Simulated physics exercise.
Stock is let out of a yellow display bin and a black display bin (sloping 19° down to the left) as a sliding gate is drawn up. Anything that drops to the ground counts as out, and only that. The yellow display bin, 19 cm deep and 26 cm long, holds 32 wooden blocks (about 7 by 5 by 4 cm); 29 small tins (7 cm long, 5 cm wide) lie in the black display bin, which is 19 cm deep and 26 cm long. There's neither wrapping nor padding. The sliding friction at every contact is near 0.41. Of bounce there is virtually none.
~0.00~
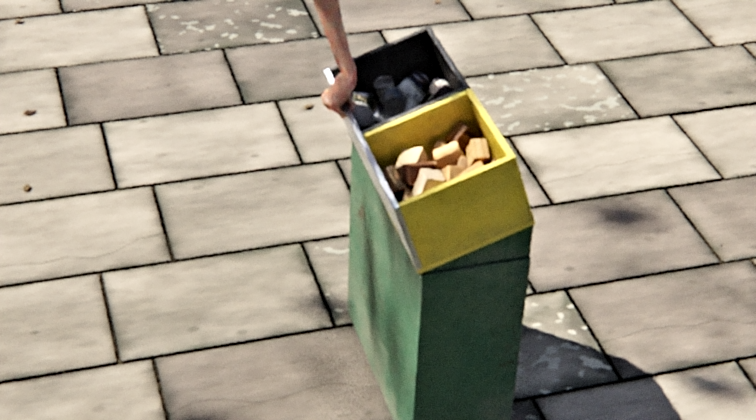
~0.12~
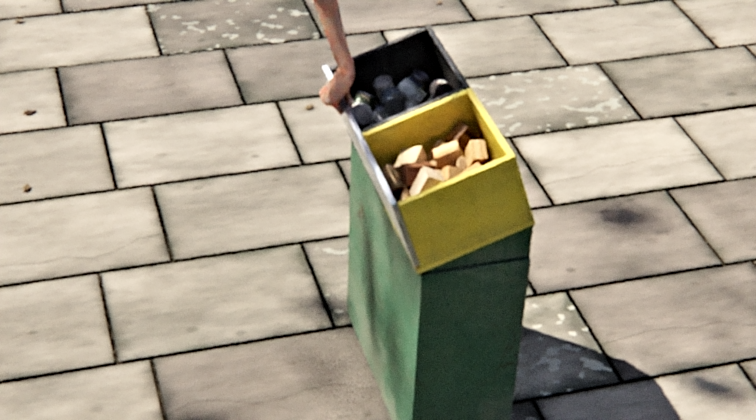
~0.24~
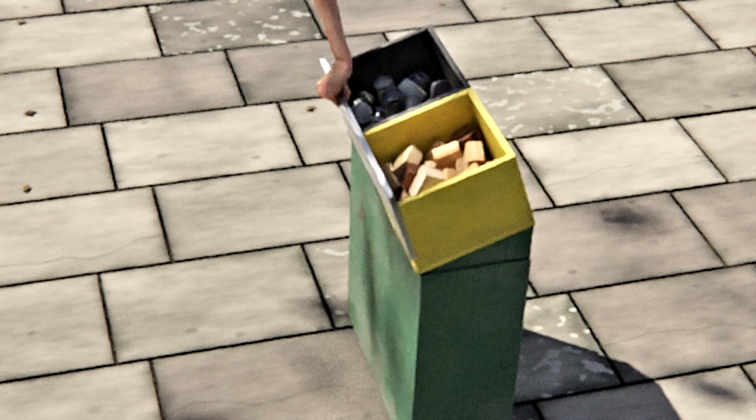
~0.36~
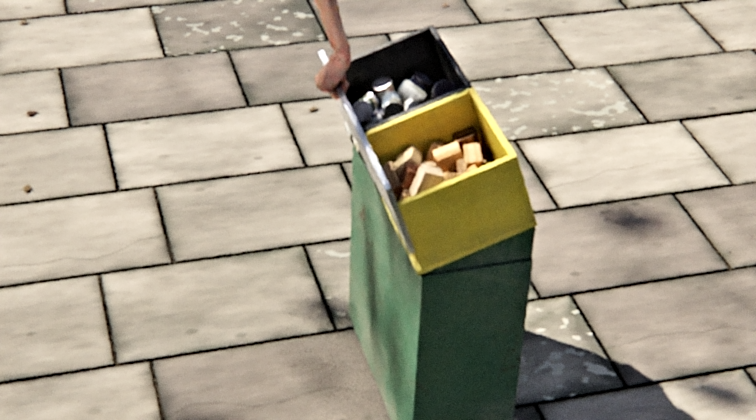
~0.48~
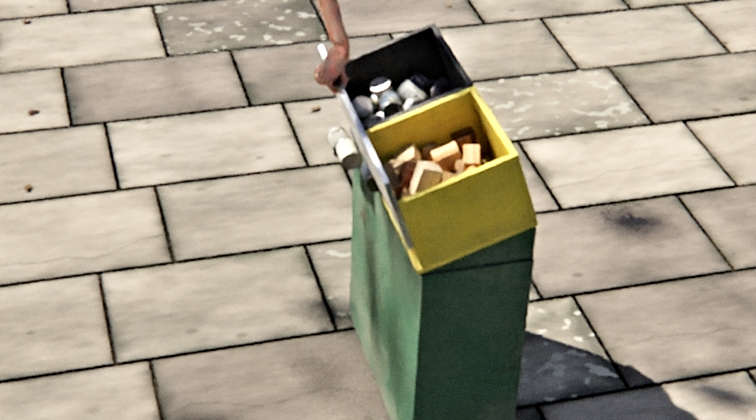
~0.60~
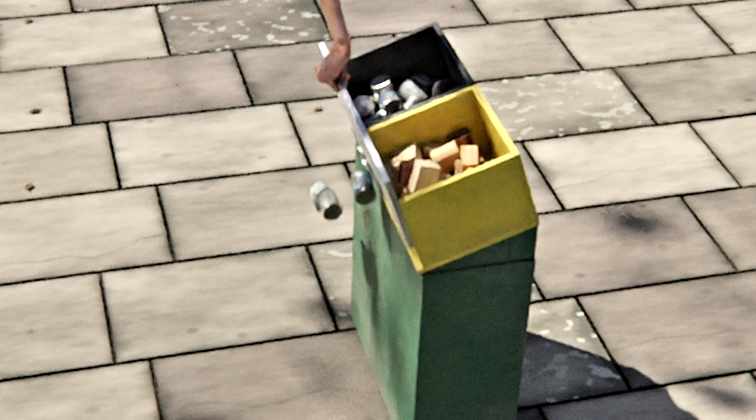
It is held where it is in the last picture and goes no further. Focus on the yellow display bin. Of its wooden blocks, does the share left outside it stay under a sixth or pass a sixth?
It stays under a sixth.
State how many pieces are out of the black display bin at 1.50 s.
Black display bin - close to 4.
After 1.00 s, 0 of 32 out of the yellow display bin and 3 of 29 out of the black display bin.
After 1.50 s, 1 of 32 out of the yellow display bin and 4 of 29 out of the black display bin.
After 2.20 s, 1 of 32 out of the yellow display bin and 5 of 29 out of the black display bin.
Final count (at 3.10 s), 1 of 32 out of the yellow display bin and 6 of 29 out of the black display bin. Asked share, 1 of 32, 3 per cent.
